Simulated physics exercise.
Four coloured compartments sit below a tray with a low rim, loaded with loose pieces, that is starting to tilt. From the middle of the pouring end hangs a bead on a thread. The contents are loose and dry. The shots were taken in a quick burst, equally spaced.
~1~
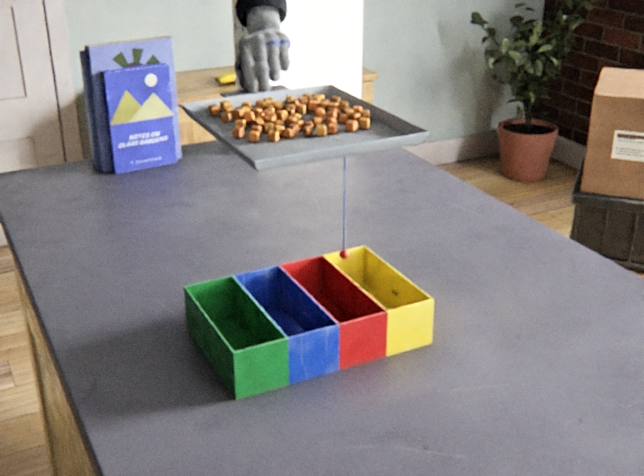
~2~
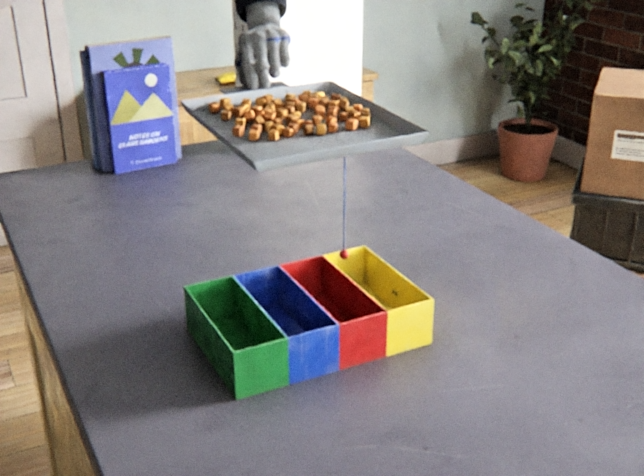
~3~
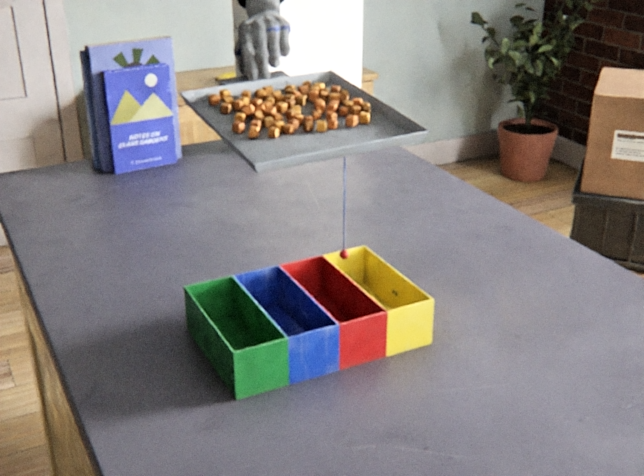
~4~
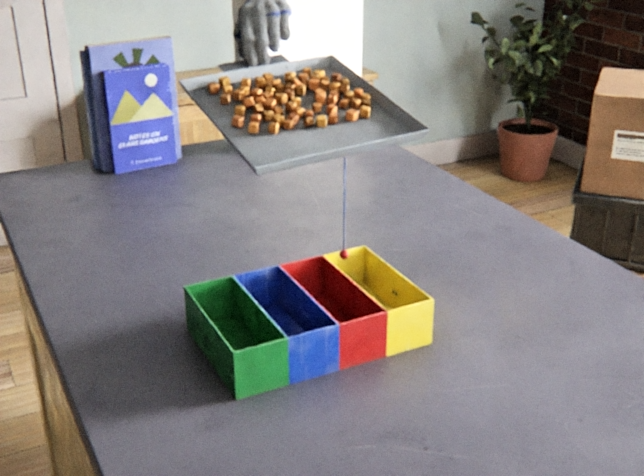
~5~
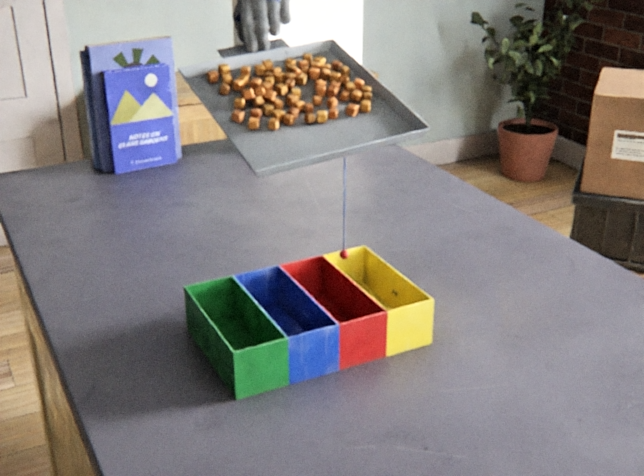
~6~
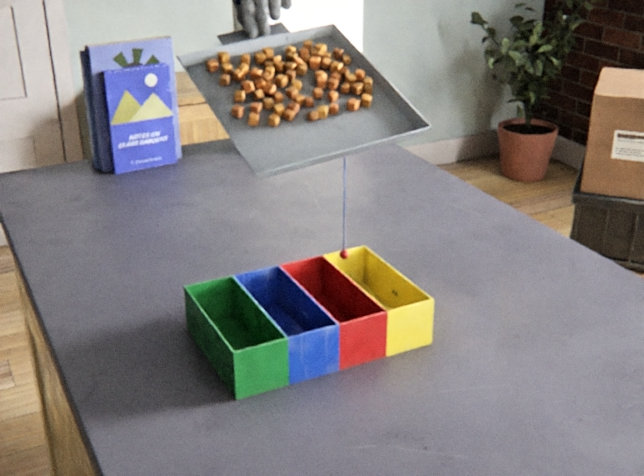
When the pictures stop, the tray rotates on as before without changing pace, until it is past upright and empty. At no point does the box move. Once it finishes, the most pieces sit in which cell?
In the blue cell.
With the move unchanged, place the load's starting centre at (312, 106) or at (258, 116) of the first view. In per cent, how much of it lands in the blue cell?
You'd get near 40 percent first and near 50 percent after that.
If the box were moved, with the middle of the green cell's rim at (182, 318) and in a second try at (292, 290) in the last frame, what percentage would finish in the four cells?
Roughly 90 per cent, and 70 per cent.
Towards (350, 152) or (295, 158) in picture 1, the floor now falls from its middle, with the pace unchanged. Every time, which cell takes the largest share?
Try 1 - the yellow one. Try 2 - the blue one.
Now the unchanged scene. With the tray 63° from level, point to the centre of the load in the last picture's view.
Look around (307, 158) in the last picture.
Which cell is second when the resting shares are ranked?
The cell in red.
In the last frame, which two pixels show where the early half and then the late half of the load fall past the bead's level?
Early-half point (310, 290); late-half point (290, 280).
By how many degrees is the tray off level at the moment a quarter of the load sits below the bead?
75° or so.
Just after the last frame, tray tipped steeply; the larger part on the tray; just a few in the red cell; roughly a quarter falling or outside the box.
A moment on, tray tipped past a quarter turn; roughly half in the blue cell; roughly a quarter in the red cell; about a tenth in the green cell; about a tenth in the yellow cell; about a tenth falling or outside the box.
Further on, tray tipped past a quarter turn; roughly half in the blue cell; roughly a quarter in the red cell; about a tenth in the green cell; about a tenth in the yellow cell; about a tenth falling or outside the box.
When it is over, tray tipped past a quarter turn; roughly half in the blue cell; roughly a quarter in the red cell; about a tenth in the green cell; about a tenth in the yellow cell; about a tenth outside the box.
